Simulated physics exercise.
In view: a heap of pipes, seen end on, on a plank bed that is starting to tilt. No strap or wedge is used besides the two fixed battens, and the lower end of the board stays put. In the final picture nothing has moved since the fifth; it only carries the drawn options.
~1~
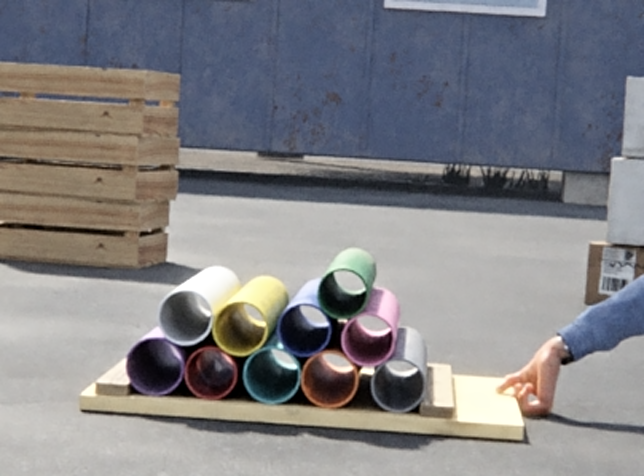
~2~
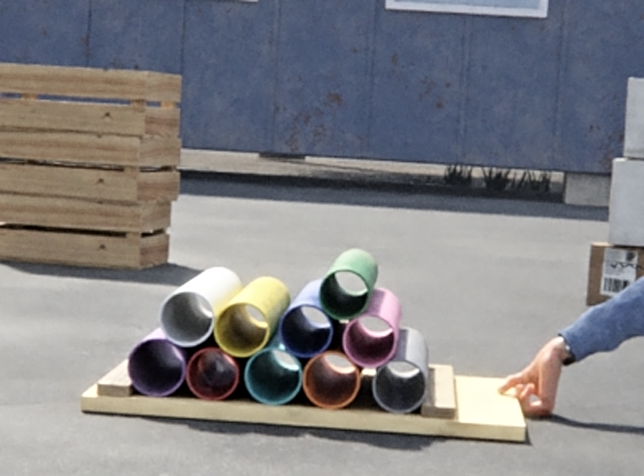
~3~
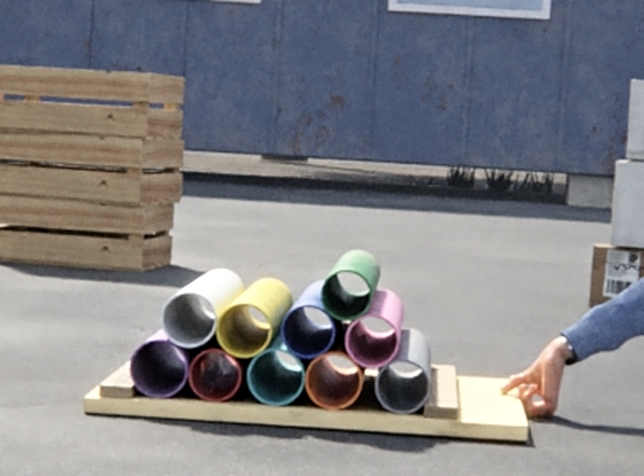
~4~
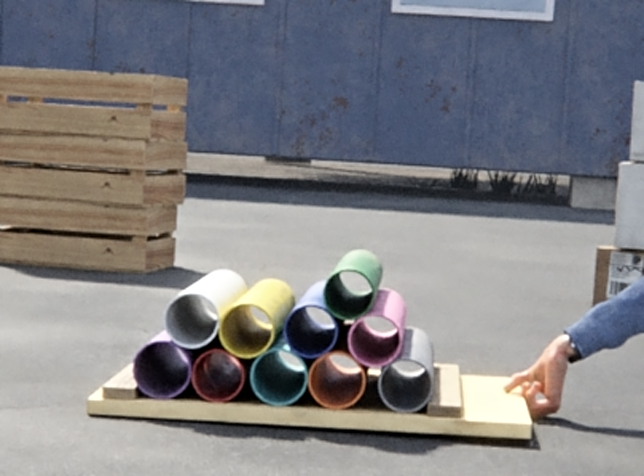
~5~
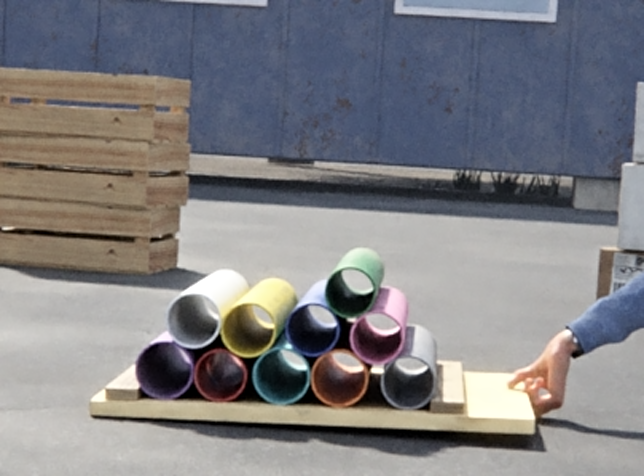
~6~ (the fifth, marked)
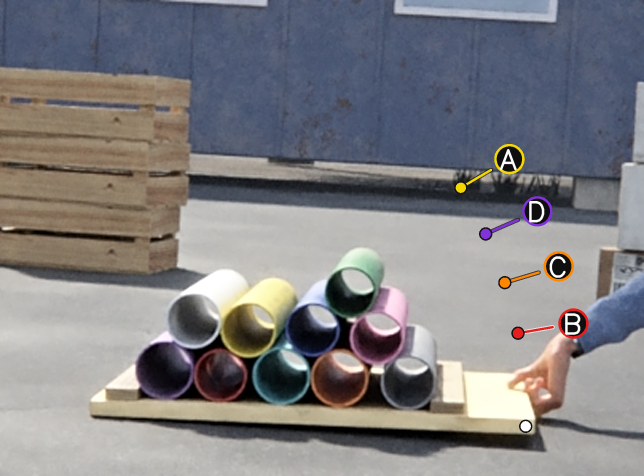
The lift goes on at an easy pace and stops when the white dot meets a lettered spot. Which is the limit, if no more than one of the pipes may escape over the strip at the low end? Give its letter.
Mark C is as high as it can go.
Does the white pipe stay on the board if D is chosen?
No.
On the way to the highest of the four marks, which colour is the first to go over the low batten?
First is the white one.
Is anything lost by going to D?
Yes.
On the copy, A at (461, 187); B at (518, 333); C at (505, 283); D at (486, 234); the white dot at (525, 426).
On C. First, board at 14°.
Then, board at 21°.
Finally, board at 21°, none over the low batten.
By contrast, A ten over the low batten; B none over the low batten; D ten over the low batten.
